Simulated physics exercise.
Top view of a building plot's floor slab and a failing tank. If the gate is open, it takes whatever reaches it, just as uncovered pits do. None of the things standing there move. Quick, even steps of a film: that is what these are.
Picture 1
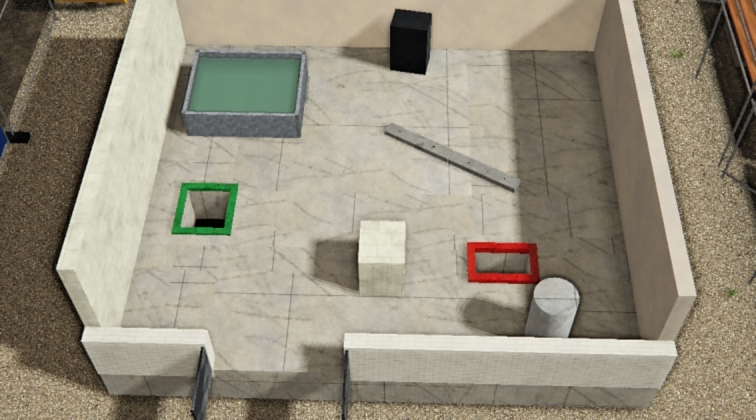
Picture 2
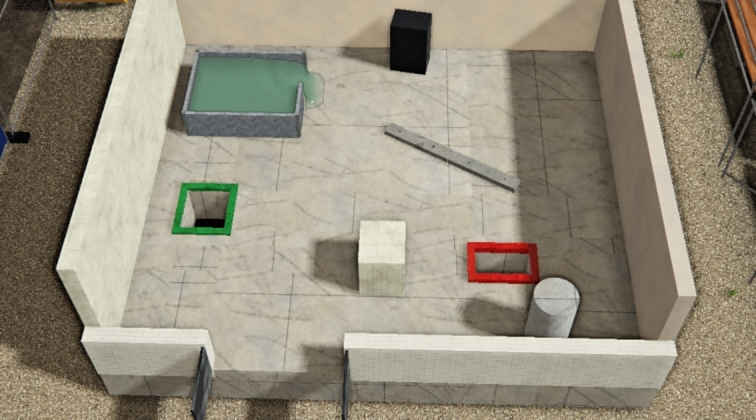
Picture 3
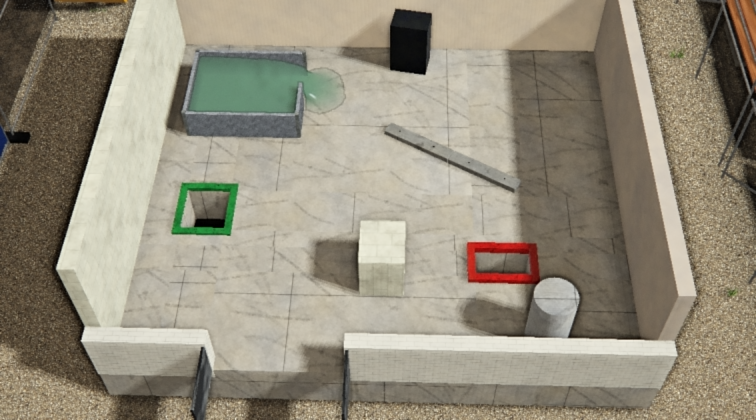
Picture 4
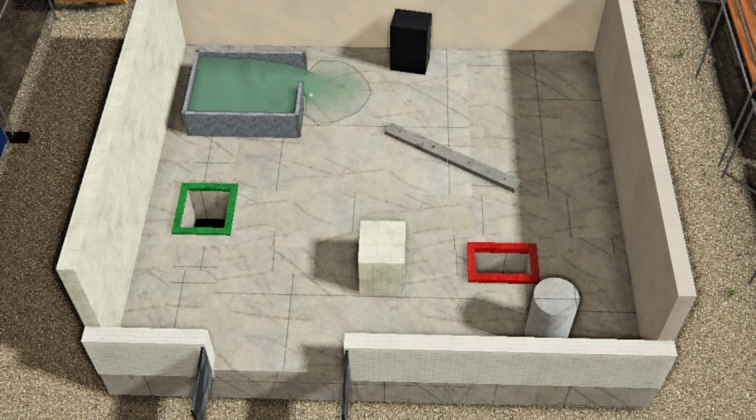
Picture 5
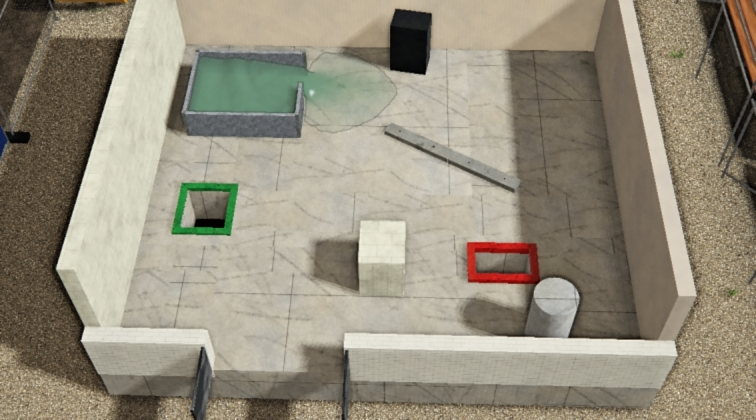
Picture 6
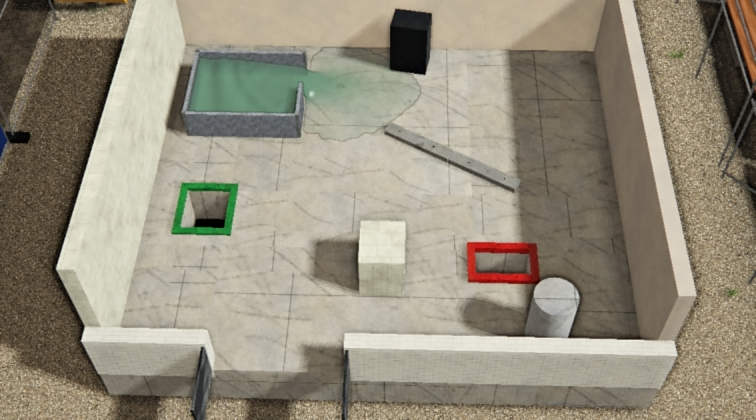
A walled stone floor held a tank of still green water near the back left, then water poured out through a gap in its right side and spread rightward across the floor in a widening puddle.
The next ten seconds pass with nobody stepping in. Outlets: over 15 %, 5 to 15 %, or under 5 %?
As I see it, the gate drains a share short of five per cent; the red pit drains a share short of five per cent; the green pit drains a share short of five per cent.
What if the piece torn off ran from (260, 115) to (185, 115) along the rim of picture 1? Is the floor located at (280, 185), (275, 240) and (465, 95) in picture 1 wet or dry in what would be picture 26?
Soaked, then soaked, then unsoaked.
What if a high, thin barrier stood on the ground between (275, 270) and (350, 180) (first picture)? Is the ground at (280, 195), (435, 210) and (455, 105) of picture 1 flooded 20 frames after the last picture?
Taking the three spots in the order asked, they are bone-dry, waterlogged and waterlogged.
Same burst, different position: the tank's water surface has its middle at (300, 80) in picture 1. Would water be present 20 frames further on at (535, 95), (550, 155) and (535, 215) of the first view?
In order: Inundated, then inundated, then unflooded.
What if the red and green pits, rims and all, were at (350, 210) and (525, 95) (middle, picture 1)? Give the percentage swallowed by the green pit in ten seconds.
The green pit takes 8 per cent.
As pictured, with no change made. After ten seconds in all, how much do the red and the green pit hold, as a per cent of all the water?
Roughly 0 percent first, and 0 percent second.
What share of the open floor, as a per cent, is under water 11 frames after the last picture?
Close to 20 percent, by my reckoning.
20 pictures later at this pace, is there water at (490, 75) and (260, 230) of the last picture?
First spot swamped; second spot spared.
A moment on, water covers 15 % of the floor; the gate 0 %, the red pit 0 %, the green pit 0 %.
Next, water covers 20 % of the floor; the gate 0 %, the red pit 0 %, the green pit 0 %.
Then, water covers 30 % of the floor; the gate 0 %, the red pit 0 %, the green pit 0 %.
Later, water covers 45 % of the floor; the gate 0 %, the red pit 0 %, the green pit 0 %.
In the end, water covers 55 % of the floor; the gate 0 %, the red pit 0 %, the green pit 0 %.
